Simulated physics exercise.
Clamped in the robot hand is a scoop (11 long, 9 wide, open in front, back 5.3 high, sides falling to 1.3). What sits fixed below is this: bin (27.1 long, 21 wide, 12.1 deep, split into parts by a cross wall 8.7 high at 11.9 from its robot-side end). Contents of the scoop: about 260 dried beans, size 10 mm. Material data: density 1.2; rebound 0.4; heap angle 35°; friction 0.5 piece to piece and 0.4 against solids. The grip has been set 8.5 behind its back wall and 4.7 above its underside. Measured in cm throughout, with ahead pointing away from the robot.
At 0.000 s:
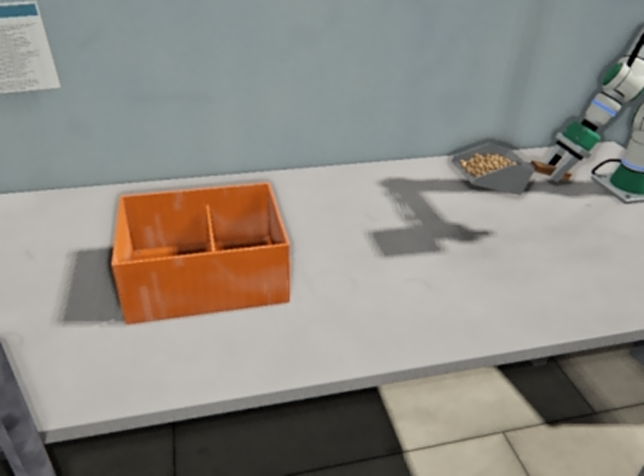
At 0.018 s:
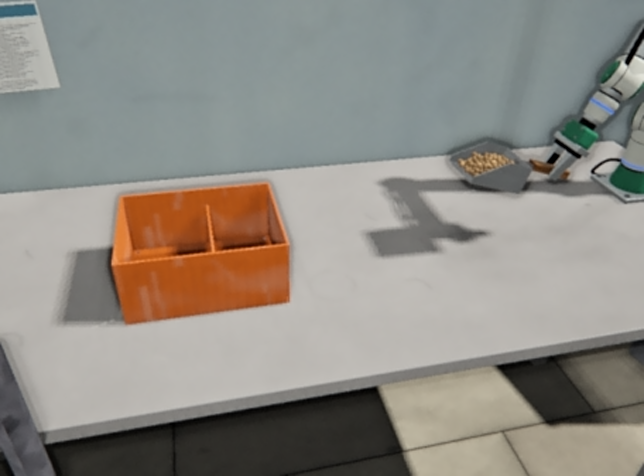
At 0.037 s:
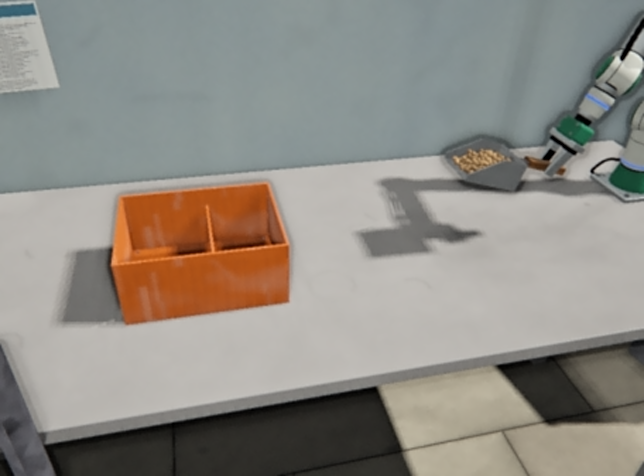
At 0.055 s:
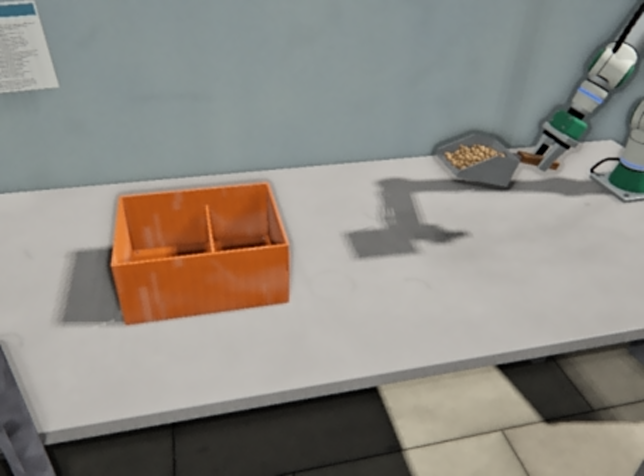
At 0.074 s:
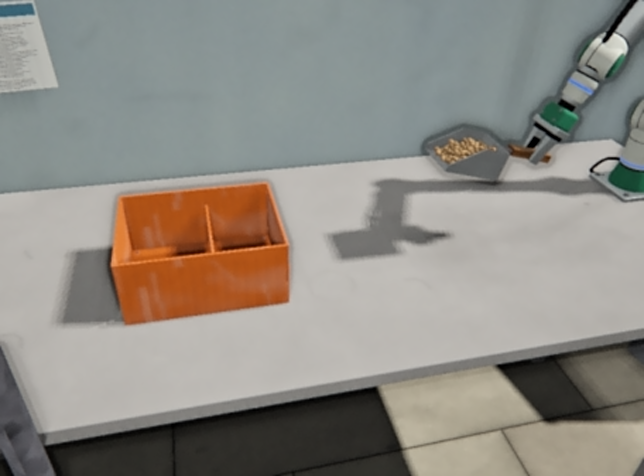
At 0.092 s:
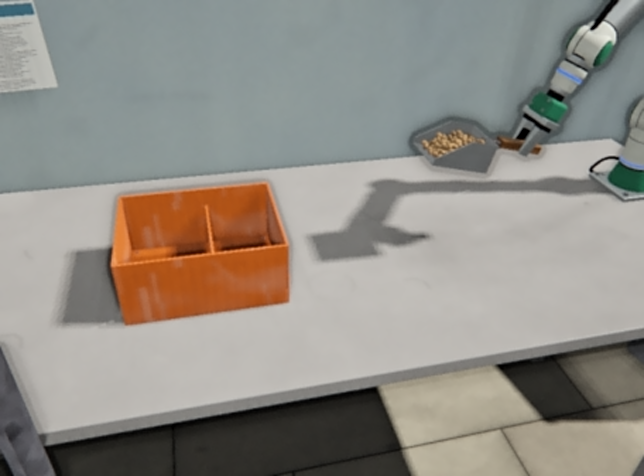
A white robot arm with green joints reaches in from the right over a pale grey tabletop, seen from a raised, fixed viewpoint facing a blue-grey wall. It grips a grey scoop of tan beans, while an orange divided box sits at left below a posted sheet, with dark and cream floor tiles in front. The arm barely moves at first, then slowly carries the scoop left and slightly upward, its shadow sliding left across the table.
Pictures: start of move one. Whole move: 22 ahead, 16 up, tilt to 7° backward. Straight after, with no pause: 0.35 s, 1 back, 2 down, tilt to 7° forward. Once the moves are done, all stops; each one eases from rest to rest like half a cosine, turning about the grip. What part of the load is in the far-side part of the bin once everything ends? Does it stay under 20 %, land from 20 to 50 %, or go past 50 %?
It goes past 50 %.
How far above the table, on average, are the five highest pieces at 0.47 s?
About 10 cm above the table.
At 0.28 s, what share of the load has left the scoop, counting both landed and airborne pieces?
About 100 per cent.
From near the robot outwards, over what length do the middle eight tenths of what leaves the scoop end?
The stretch is some 10 cm.
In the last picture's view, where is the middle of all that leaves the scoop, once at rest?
Estimated centre at around (148, 279).
By 0.28 s, tilted 6° backward, highest piece 32 above the table; 259 in flight or on a rim.
By 0.47 s, tilted 5° forward, highest piece 11 above the table; 235 in the far-side part, 24 in the robot-side part.
By 0.77 s, tilted 7° forward, highest piece 3 above the table; 236 in the far-side part, 23 in the robot-side part.
By 1.82 s, tilted 7° forward, highest piece 3 above the table; 236 in the far-side part, 23 in the robot-side part.
Final count, 236 in the far-side part, 23 in the robot-side part. That is 91 % in the far-side part of the bin.
